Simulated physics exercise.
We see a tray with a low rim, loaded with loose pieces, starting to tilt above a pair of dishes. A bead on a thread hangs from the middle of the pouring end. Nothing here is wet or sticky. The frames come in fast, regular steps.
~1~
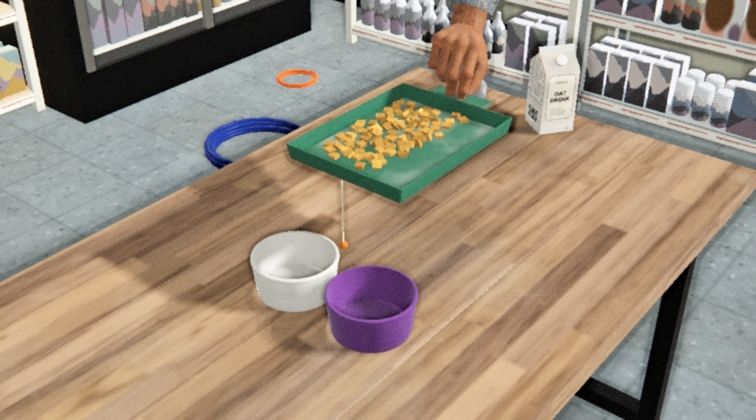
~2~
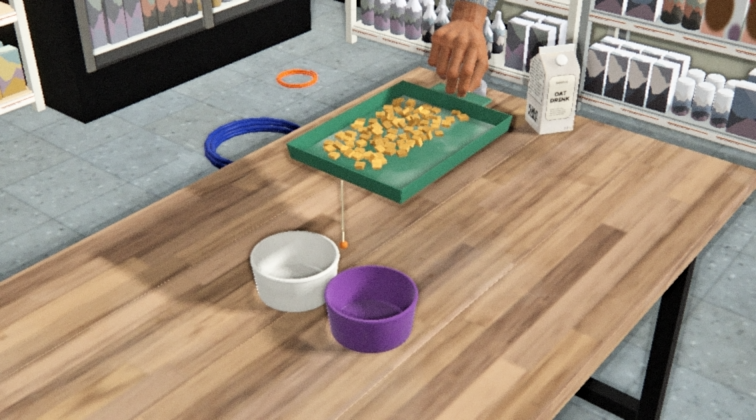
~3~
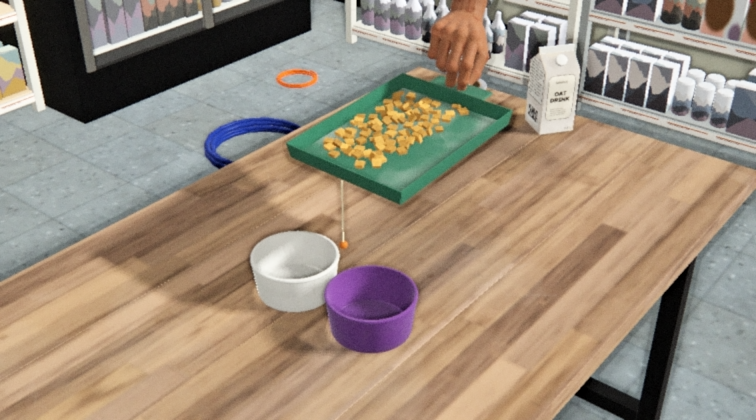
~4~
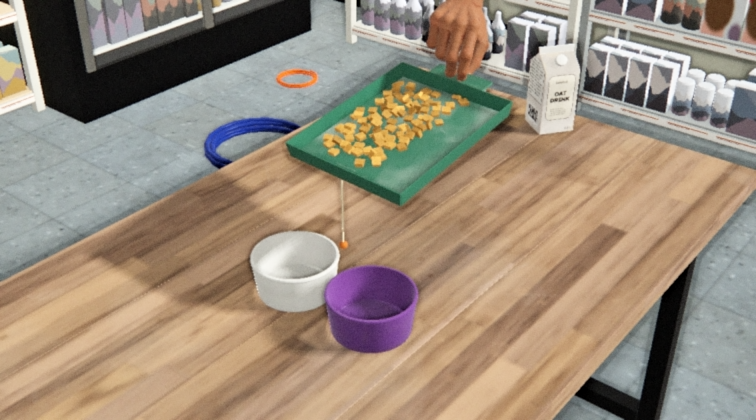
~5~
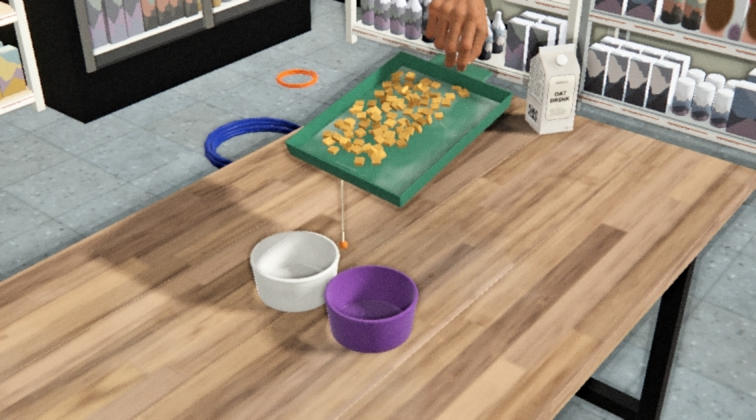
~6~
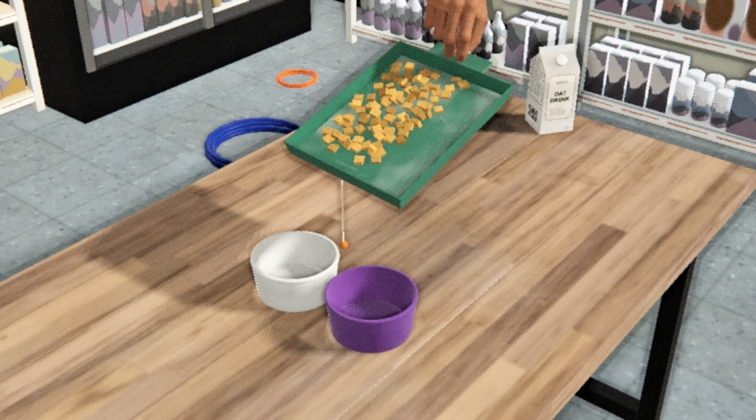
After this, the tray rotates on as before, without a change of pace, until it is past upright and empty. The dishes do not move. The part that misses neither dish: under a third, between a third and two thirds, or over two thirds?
They take over two thirds between them.
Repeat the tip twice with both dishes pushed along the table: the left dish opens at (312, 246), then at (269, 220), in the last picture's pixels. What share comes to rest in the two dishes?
First some 80, then 10 per cent.
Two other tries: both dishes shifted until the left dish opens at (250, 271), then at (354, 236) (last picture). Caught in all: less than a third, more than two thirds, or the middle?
The first try: Below one third. The second: Under a third.
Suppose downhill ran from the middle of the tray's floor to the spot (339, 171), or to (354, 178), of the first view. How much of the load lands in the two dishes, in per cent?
About 90 and 80 per cent.
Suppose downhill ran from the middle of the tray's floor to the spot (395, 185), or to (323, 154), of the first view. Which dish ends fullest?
First the dish on the right, then the left dish.
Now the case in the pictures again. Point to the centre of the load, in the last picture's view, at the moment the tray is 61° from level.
Close to (364, 169).
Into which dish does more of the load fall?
Fuller: Right.
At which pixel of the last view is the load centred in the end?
Roughly at (370, 321).
Just after the last frame, tray tipped steeply; almost all on the tray; just a few in the air.
A moment on, tray tipped right over; the larger part on the tray; about a tenth in the right dish; just a few outside both; just a few in the air.
Further on, tray tipped past a quarter turn; the larger part in the right dish; about a tenth in the left dish; about a tenth outside both.
When it is over, tray tipped past a quarter turn; the larger part in the right dish; about a tenth in the left dish; about a tenth outside both.
